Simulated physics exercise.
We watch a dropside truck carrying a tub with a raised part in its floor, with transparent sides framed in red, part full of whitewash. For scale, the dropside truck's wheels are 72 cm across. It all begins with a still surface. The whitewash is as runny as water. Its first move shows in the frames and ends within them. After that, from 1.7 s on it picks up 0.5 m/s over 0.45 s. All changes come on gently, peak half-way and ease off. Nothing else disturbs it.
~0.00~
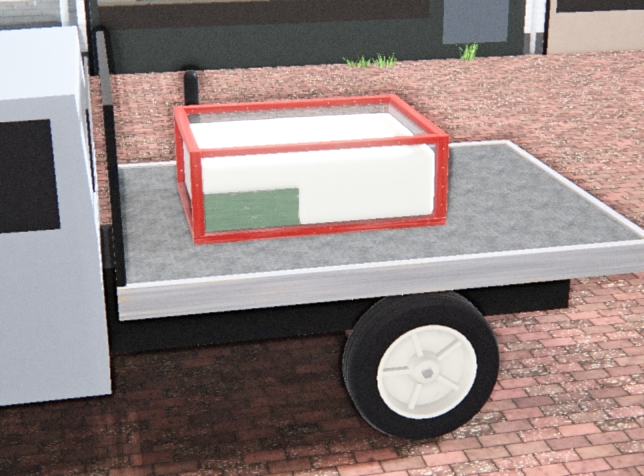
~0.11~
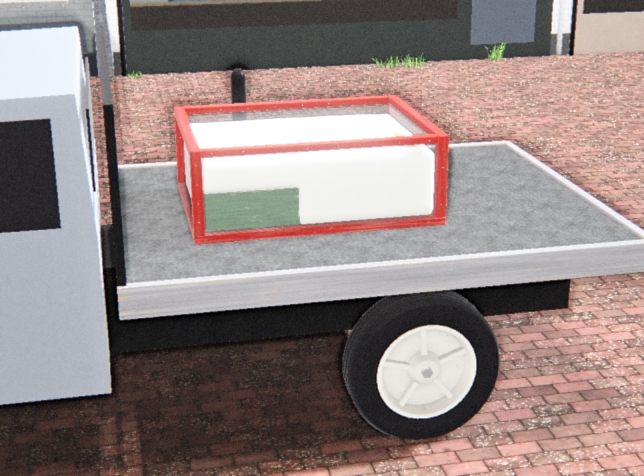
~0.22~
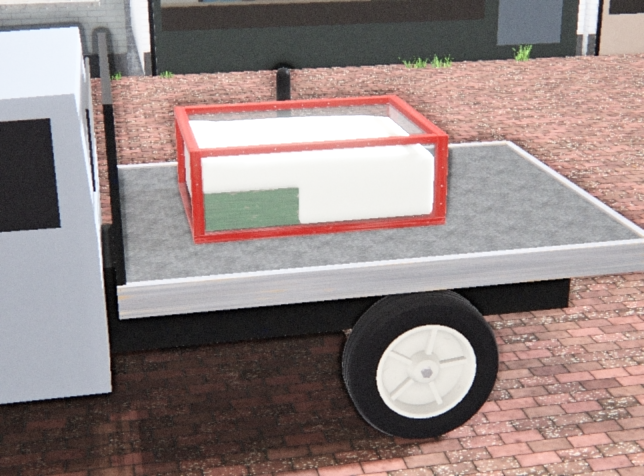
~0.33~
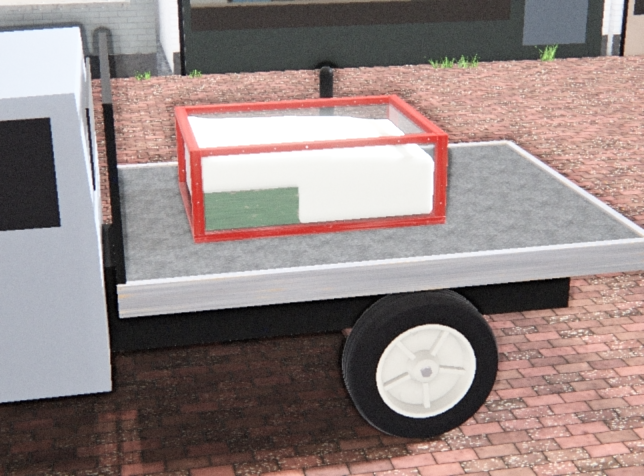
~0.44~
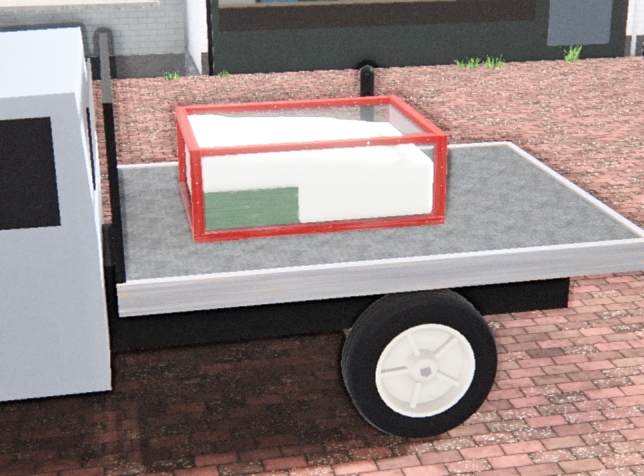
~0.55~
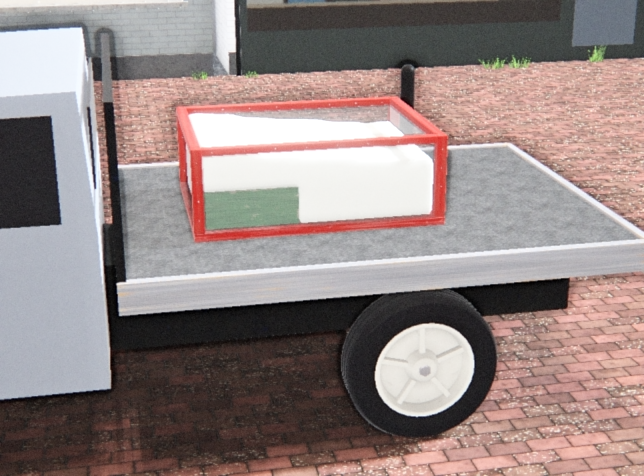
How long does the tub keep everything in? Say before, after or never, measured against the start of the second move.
The first spill: Never.
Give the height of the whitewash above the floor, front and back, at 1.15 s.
About 32 cm in front and 32 cm behind.
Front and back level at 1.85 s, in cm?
About 30 cm in front and 32 cm behind.
Then, 1.15 s in, it stands 32 cm high behind and 32 cm in front; all of it is still inside.
Then, 1.85 s in, it stands 32 cm high behind and 30 cm in front; all of it is still inside.
Then, 2.65 s in, it stands 31 cm high behind and 29 cm in front; all of it is still inside.
Then, 5.14 s in, all of it is still inside.
